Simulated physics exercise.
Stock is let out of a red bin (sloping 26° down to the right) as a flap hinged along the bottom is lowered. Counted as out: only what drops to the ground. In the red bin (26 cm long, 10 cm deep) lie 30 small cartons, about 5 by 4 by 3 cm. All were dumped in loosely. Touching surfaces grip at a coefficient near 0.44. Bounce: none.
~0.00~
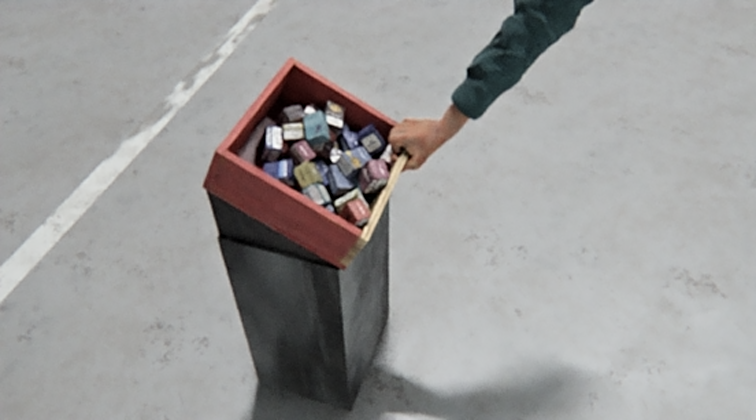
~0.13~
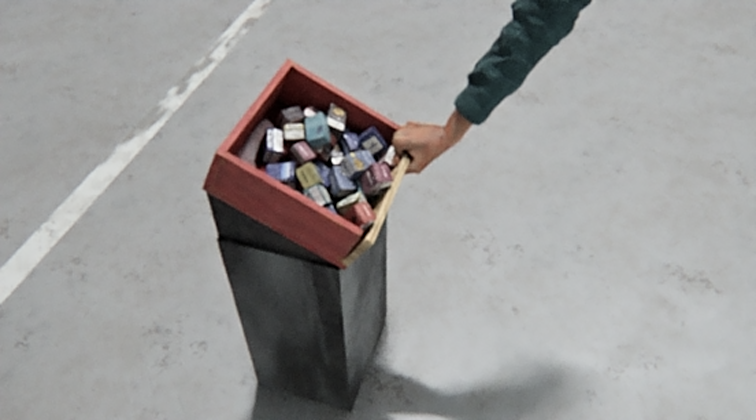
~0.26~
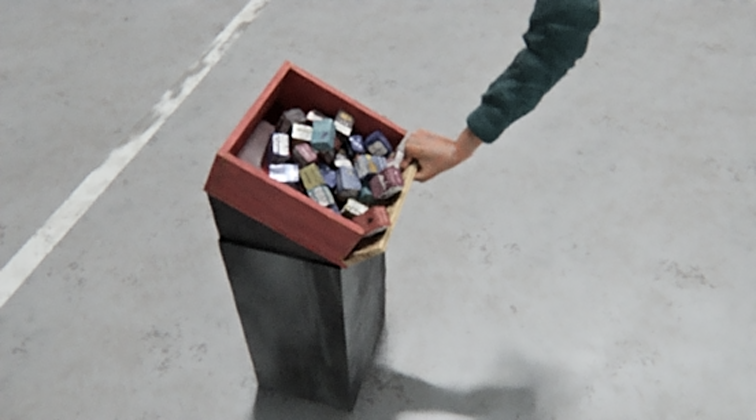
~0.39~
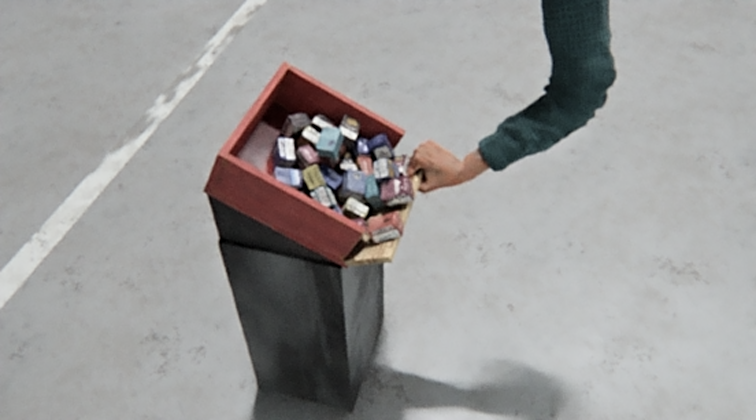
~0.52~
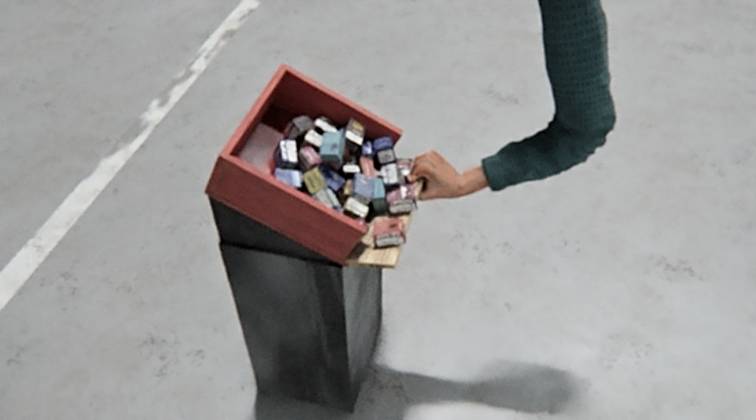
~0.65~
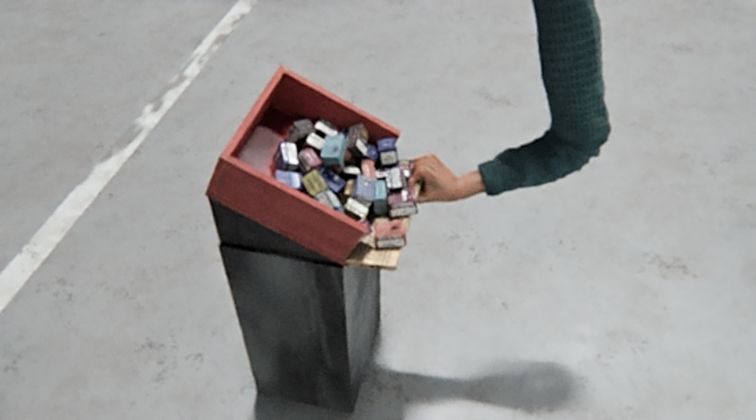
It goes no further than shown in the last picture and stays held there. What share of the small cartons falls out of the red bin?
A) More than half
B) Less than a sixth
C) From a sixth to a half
B, less than a sixth.
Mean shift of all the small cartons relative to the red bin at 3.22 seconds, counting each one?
Mean shift: Around 6 cm, rightward.
After 1.06 s, 0 of 30 out of the red bin.
After 1.58 s, 0 of 30 out of the red bin.
After 2.30 s, 0 of 30 out of the red bin.
Final count (at 3.22 s), 0 of 30 out of the red bin. Asked share, 0 of 30, 0 per cent.
